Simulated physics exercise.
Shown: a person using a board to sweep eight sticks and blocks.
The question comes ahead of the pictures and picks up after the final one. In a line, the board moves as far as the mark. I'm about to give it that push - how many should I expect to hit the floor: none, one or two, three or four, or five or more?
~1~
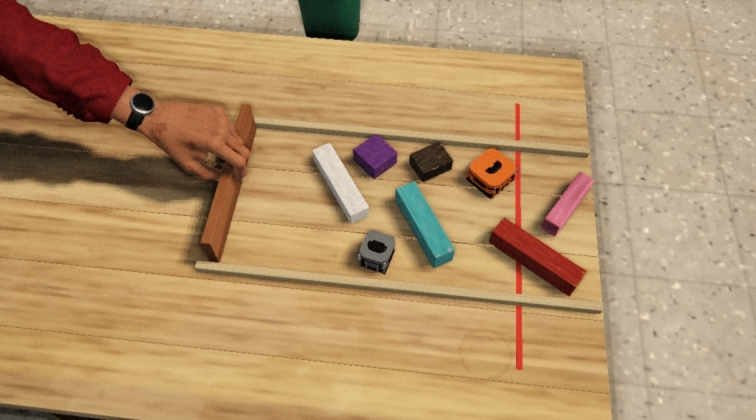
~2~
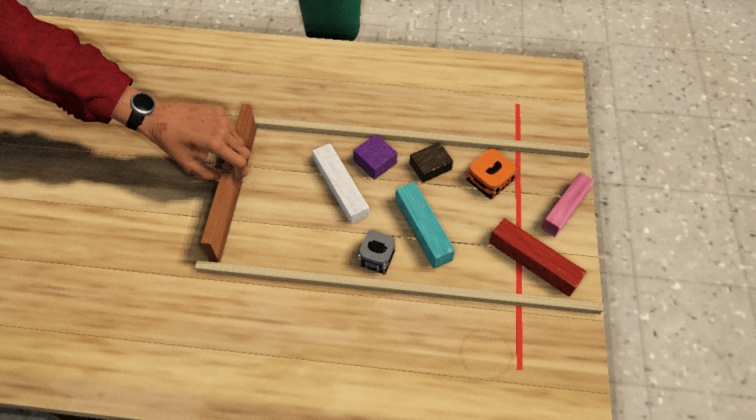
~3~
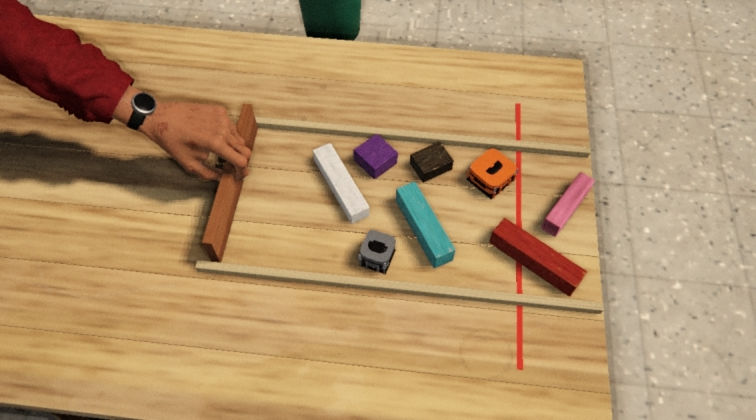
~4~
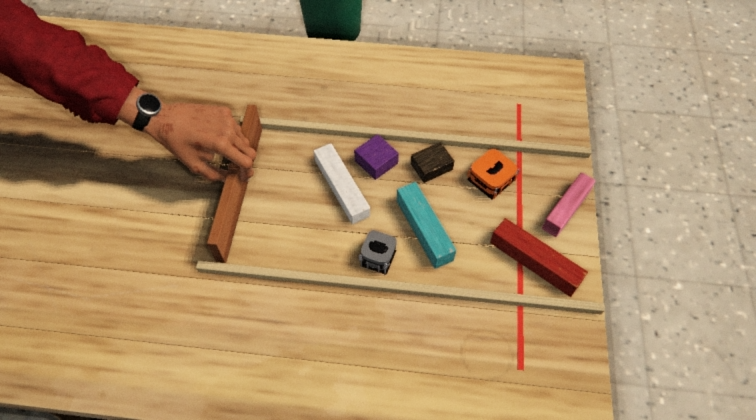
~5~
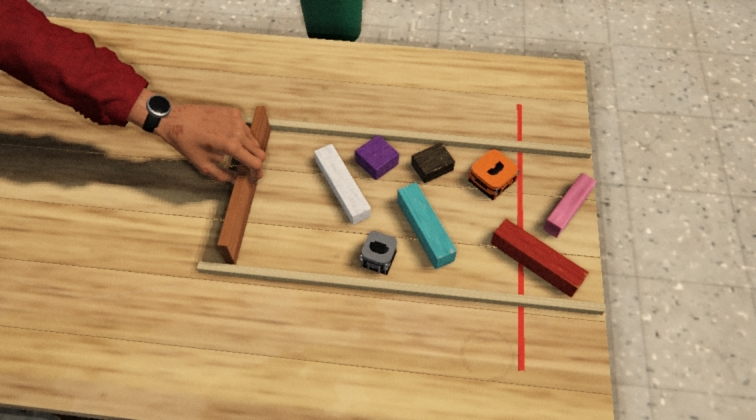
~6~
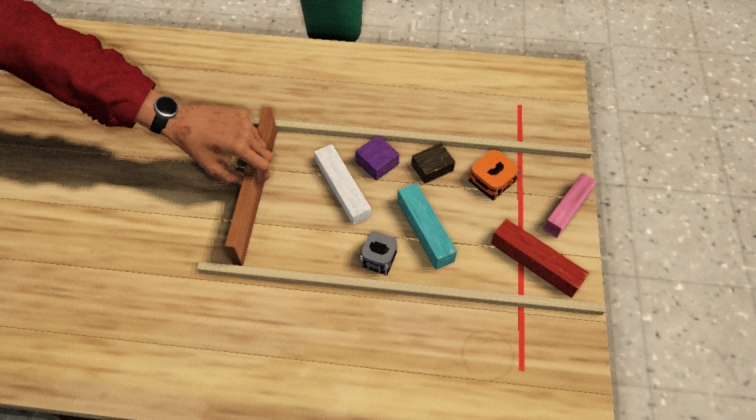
Expect one or two.
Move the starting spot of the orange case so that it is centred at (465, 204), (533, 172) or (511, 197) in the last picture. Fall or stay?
Taking the places in order, it remains aboard, then ends up falling, then remains aboard.
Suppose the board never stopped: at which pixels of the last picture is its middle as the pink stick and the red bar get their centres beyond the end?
Middle approx. at (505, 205), then approx. at (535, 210).
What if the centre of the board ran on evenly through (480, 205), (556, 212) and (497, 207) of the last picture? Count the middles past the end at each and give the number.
Taking the three positions in turn, the counts come to 0, 4 and 0.
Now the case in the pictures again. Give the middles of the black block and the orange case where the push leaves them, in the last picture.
Going in order, first (590, 167) and next (582, 194).
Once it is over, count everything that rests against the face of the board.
2.
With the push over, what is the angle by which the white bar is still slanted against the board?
Close to 0°.
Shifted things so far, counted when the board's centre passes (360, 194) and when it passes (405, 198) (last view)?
The count is 3 at the first point and 6 at the second.
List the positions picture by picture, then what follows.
In the first picture, pink stick (568, 204); red bar (536, 256); orange case (491, 174); board (231, 180); tape (518, 219).
In the second picture, red bar (536, 257); board (232, 180).
In the third picture, orange case (492, 174); turquoise bar (424, 224).
In the fourth picture, pink stick (569, 204); purple block (376, 157).
In the fifth picture, red bar (538, 257); grey case (379, 253).
In the sixth picture, pink stick (570, 205); red bar (538, 258); orange case (494, 175); board (254, 183); tape (521, 221).
Early on, none off yet; pink stick at rest near (570, 205); red bar at rest near (538, 258); orange case at rest near (494, 175).
A while later, none off yet; pink stick at rest near (570, 205); red bar at rest near (538, 258); orange case travelled about its own width near (517, 187).
Finally, the number that fall off is one or two; lost, pink stick.
